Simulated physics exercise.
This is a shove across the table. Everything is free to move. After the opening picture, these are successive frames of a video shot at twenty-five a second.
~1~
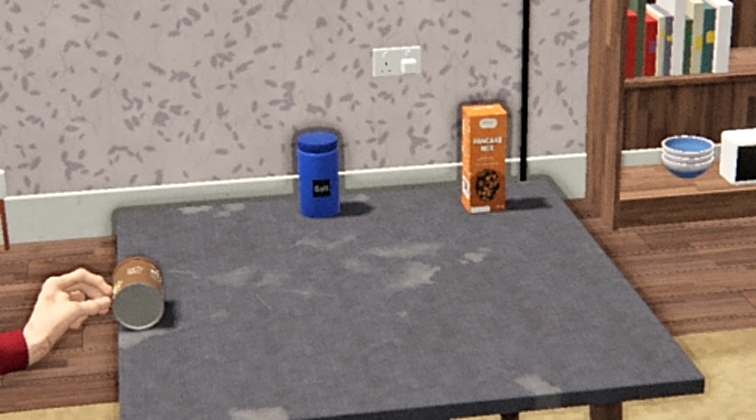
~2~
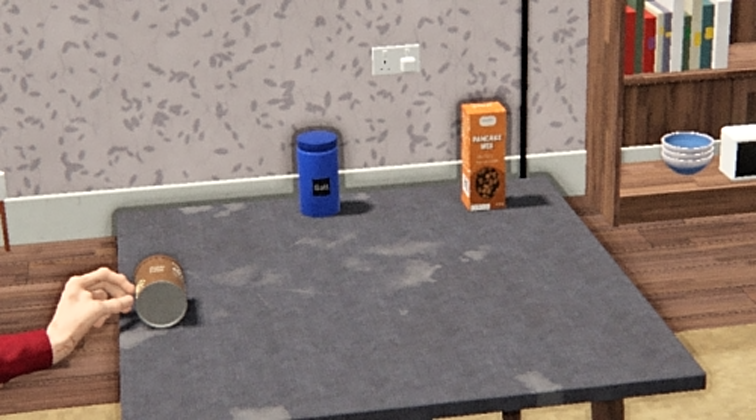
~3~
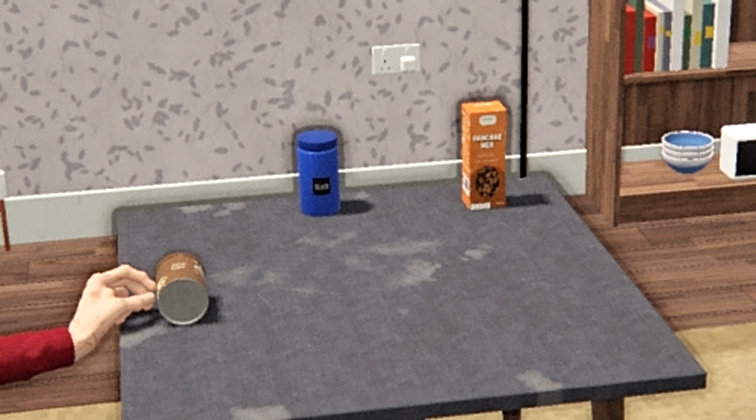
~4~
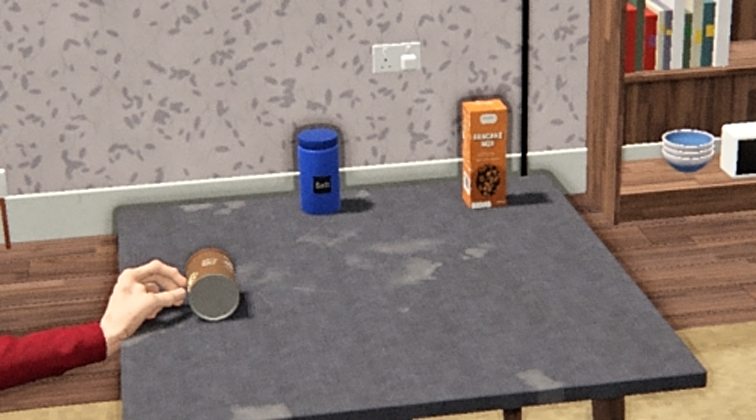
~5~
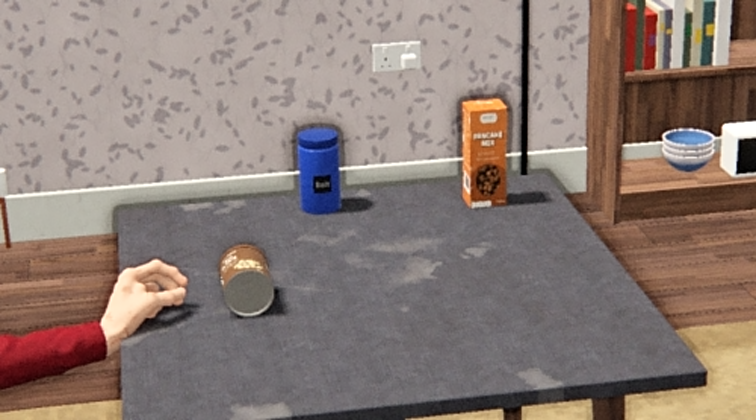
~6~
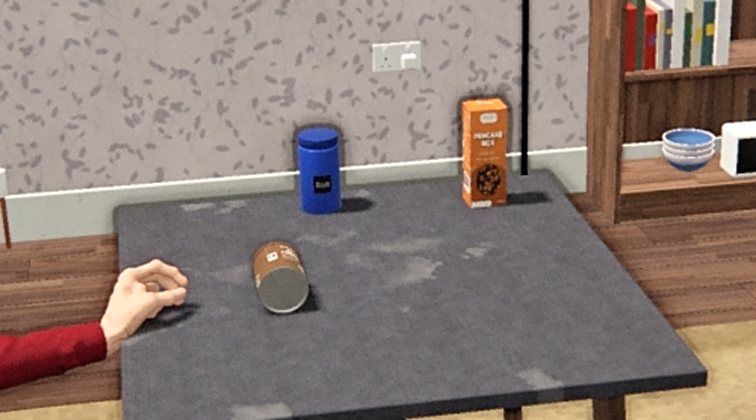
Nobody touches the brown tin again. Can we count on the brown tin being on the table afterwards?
The brown tin goes over the edge.
Then, 0.20 s after the last picture, brown tin rolled well along near (439, 262).
Then, 0.60 s after the last picture, brown tin now off the table.
Then, 0.80 s after the last picture, things are still on the move.
Then, 1.20 s after the last picture, as before.
By the end, off the table, brown tin.
